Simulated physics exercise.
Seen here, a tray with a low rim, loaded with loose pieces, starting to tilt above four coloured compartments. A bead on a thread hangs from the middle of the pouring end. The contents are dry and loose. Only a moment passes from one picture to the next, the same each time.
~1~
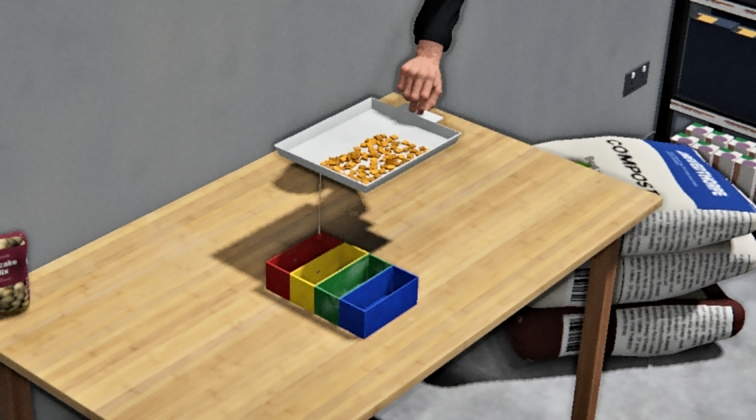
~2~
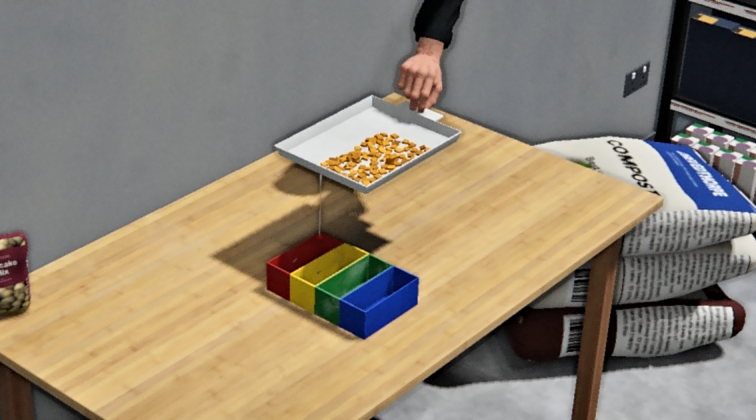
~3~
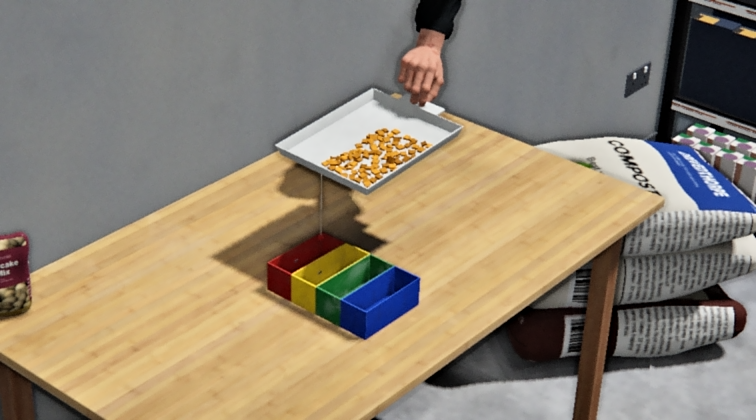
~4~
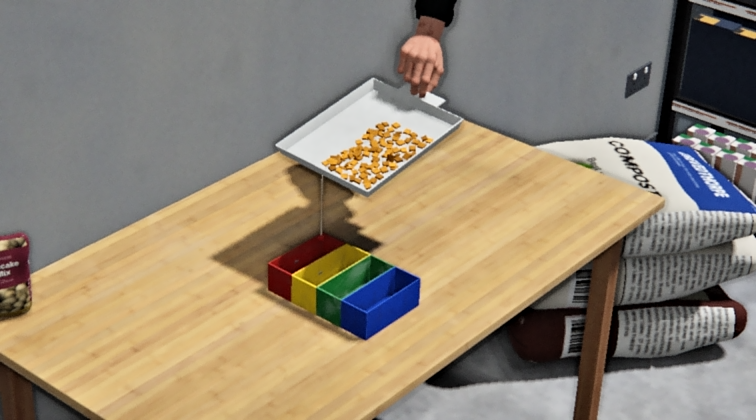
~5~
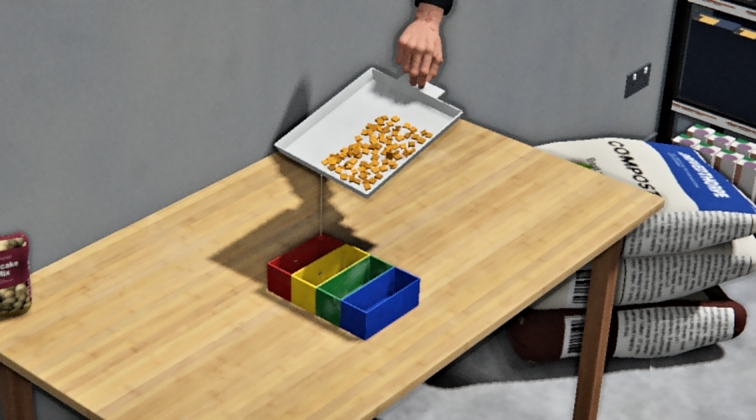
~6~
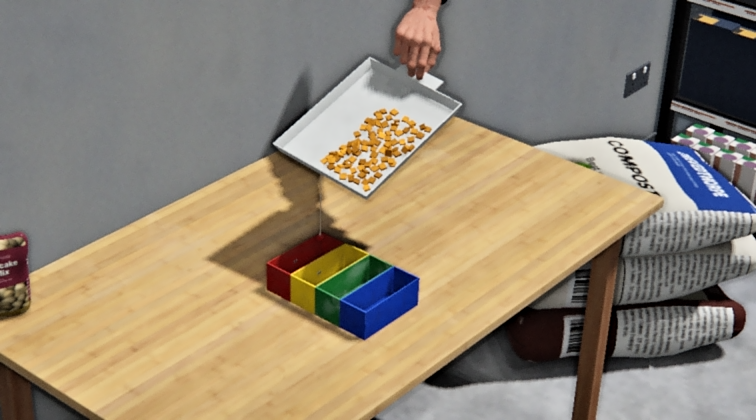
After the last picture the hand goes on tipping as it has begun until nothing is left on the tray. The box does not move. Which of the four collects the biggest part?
The green cell gets the most.
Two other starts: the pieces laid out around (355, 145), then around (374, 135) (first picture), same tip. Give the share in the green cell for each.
About 40 and 50 per cent.
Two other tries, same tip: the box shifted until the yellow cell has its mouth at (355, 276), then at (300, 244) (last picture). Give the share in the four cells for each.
The first gives 100 %, the second 80 %.
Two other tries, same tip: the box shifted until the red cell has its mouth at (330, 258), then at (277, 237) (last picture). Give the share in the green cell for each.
Roughly 10 per cent, and 20 per cent.
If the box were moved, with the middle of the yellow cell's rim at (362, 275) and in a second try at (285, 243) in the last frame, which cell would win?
First yellow, then blue.
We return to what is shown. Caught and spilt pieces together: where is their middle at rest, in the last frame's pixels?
Around (347, 296).
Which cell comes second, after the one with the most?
Next in line is the yellow one.
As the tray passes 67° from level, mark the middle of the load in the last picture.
Close to (358, 170).
Soon after the last picture, tray tipped steeply; nearly all on the tray; a stray few falling or outside the box.
A little later, tray tipped past a quarter turn; a stray few on the tray; about half in the green cell; about a quarter in the yellow cell; a stray few in the blue cell; a stray few in the red cell; about a quarter falling or outside the box.
Later still, tray tipped past a quarter turn; about two thirds in the green cell; about a third in the yellow cell; a stray few in the blue cell; a stray few in the red cell.
At rest, tray tipped past a quarter turn; about two thirds in the green cell; about a third in the yellow cell; a stray few in the blue cell; a stray few in the red cell.
